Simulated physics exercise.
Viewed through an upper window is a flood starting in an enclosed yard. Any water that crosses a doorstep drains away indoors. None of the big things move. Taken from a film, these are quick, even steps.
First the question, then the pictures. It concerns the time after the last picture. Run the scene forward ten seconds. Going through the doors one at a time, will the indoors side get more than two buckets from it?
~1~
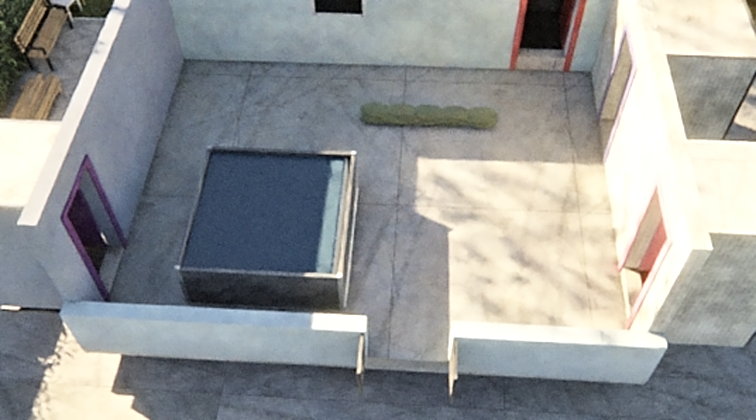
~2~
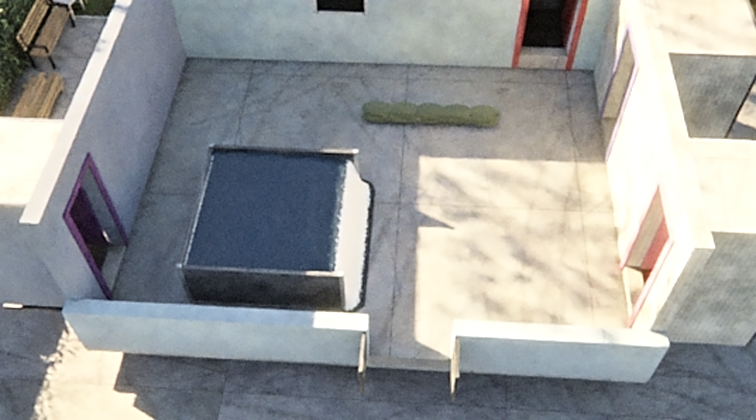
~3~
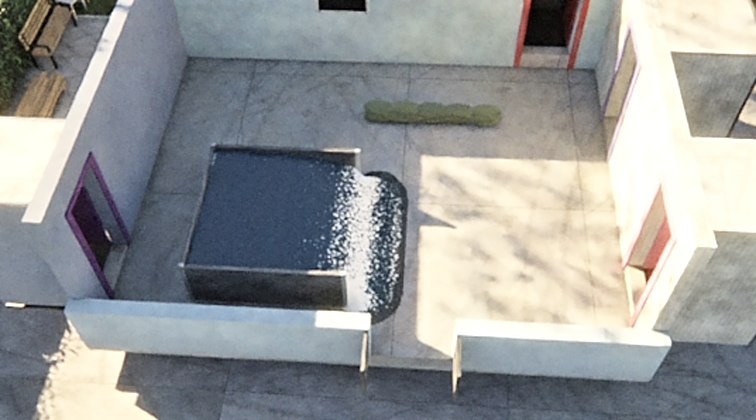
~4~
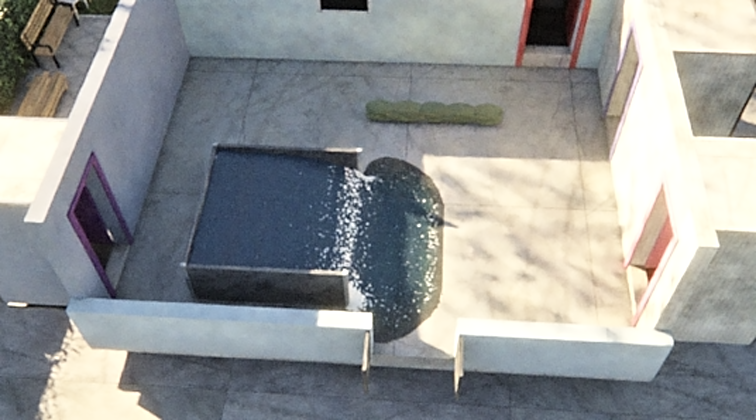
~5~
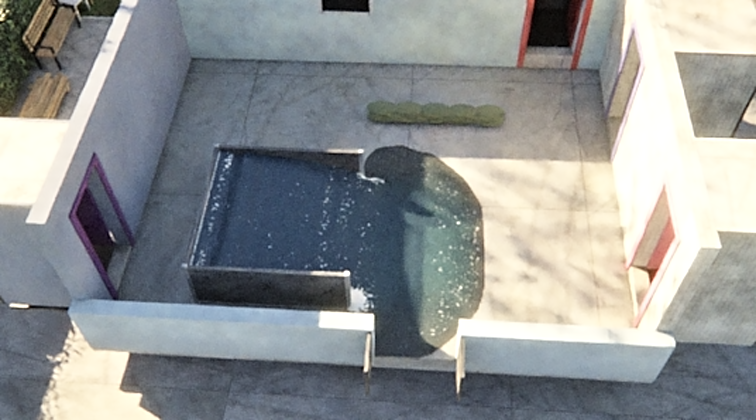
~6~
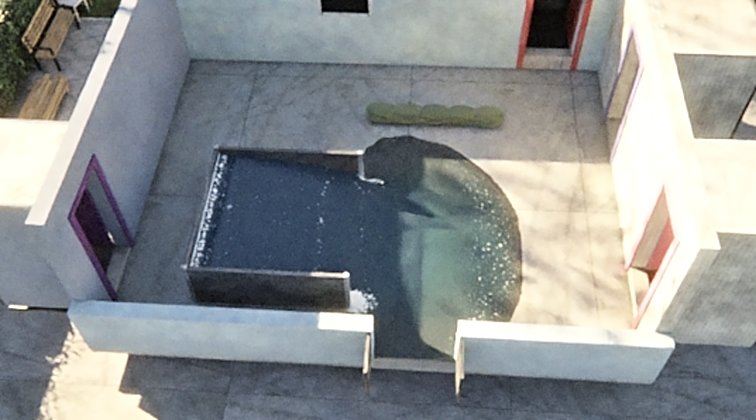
Outcome: Pink door: Limit exceeded, blue door: Limit exceeded, red door: Limit not exceeded, purple door: Limit not exceeded.
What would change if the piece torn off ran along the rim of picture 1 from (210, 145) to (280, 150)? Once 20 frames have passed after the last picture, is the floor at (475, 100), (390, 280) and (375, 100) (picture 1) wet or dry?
In turn: Inundated, then untouched, then inundated.
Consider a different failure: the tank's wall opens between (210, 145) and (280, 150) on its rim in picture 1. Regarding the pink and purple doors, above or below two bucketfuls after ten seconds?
In brief, the pink door stops short; the purple door goes past the mark.
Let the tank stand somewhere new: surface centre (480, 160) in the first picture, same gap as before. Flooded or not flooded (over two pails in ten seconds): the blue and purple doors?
Lab note - blue door crosses the line; purple door crosses the line.
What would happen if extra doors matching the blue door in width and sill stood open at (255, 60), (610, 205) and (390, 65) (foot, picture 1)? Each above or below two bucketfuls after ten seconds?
Well, the first is below the limit, the next is above the limit, and the last is below the limit.
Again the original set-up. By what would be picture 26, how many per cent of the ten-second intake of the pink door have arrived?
Working it through, I arrive at 85 %.
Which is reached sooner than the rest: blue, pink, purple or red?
First in line is the pink door.
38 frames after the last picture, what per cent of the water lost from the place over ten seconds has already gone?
Approximately 75 %.
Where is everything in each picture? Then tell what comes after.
In the first picture, still water in the water tank at (271, 211).
In the second picture, the front is at (360, 182), out from the gap at (349, 234).
In the third picture, the front is at (387, 177), out from the gap at (351, 234).
In the fourth picture, the front is at a hidden place, out from the gap at (353, 235).
In the fifth picture, the front is at (430, 158), out from the gap at (354, 236).
In the sixth picture, the front is at (515, 296), out from the gap at (353, 237).
A moment on, water covers 40 % of the floor; the pink door under two buckets in, the blue door not reached, the red door not reached, the purple door not reached.
Next, water covers 45 % of the floor; the pink door far over two buckets in, the blue door under two buckets in, the red door not reached, the purple door not reached.
Then, water covers 50 % of the floor; the pink door far over two buckets in, the blue door over two buckets in, the red door wet at the sill, nothing in, the purple door not reached.
Later, water covers 70 % of the floor; the pink door far over two buckets in, the blue door over two buckets in, the red door wet at the sill, nothing in, the purple door not reached.
In the end, water covers 95 % of the floor; the pink door far over two buckets in, the blue door over two buckets in, the red door wet at the sill, nothing in, the purple door under two buckets in.
